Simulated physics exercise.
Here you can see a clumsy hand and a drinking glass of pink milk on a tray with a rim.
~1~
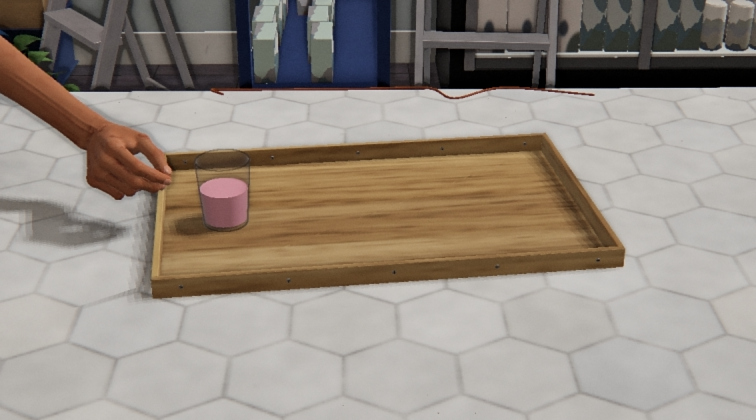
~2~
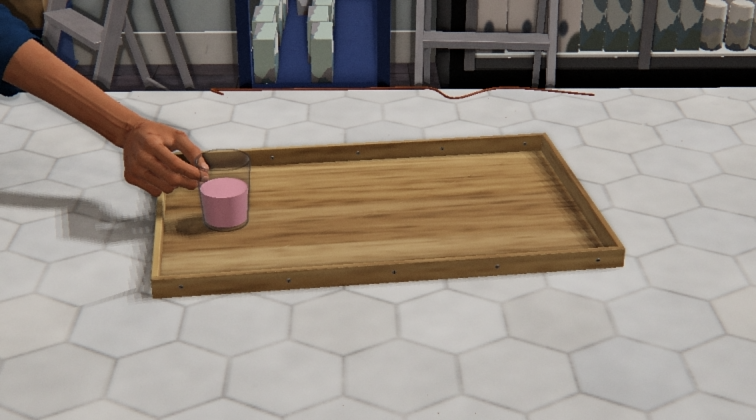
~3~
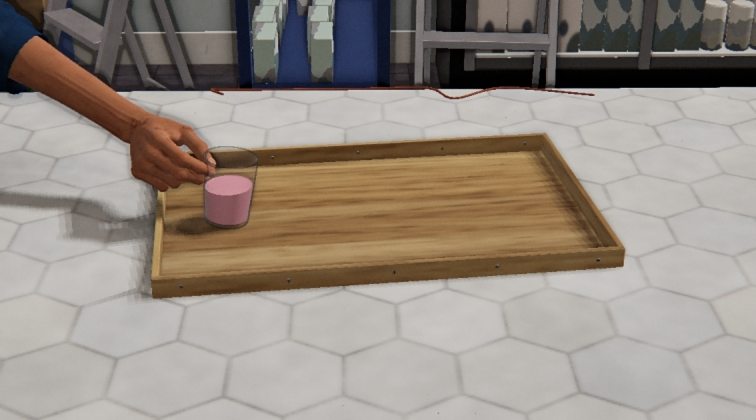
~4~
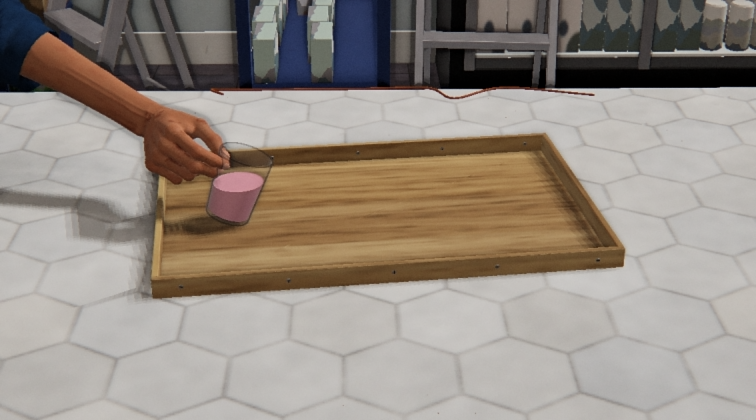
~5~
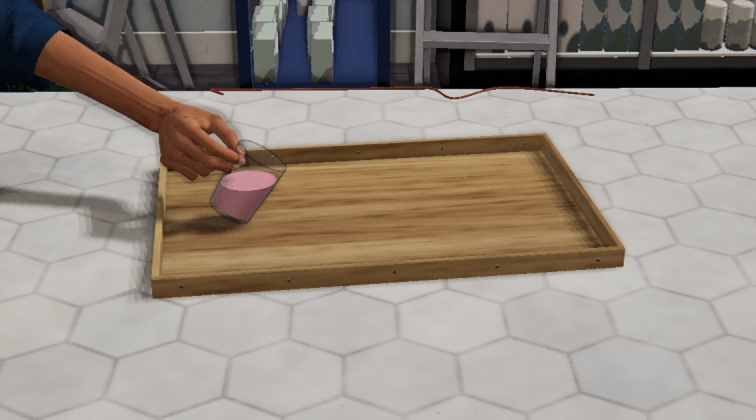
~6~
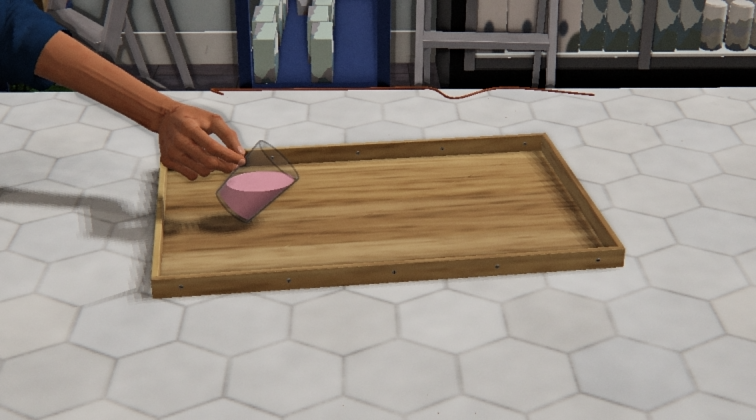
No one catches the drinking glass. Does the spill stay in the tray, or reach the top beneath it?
I expect the spill will remain inside the tray.
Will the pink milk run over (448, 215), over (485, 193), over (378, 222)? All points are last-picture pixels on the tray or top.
I'd call the first one covered, the middle one covered and the final one covered.
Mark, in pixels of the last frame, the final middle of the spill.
The centre settles near (477, 199) in the last view.
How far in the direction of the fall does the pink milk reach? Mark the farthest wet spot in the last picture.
I'd put the tip of it near (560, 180) in the last view.
Soon after, the drinking glass lies in the tray; the puddle covers about as much as a plate; all of it is inside the rim.
Later, the puddle covers about as much as a tray; all of it is inside the rim.
In the end, the puddle covers about as much as a tray; all of it is inside the rim.
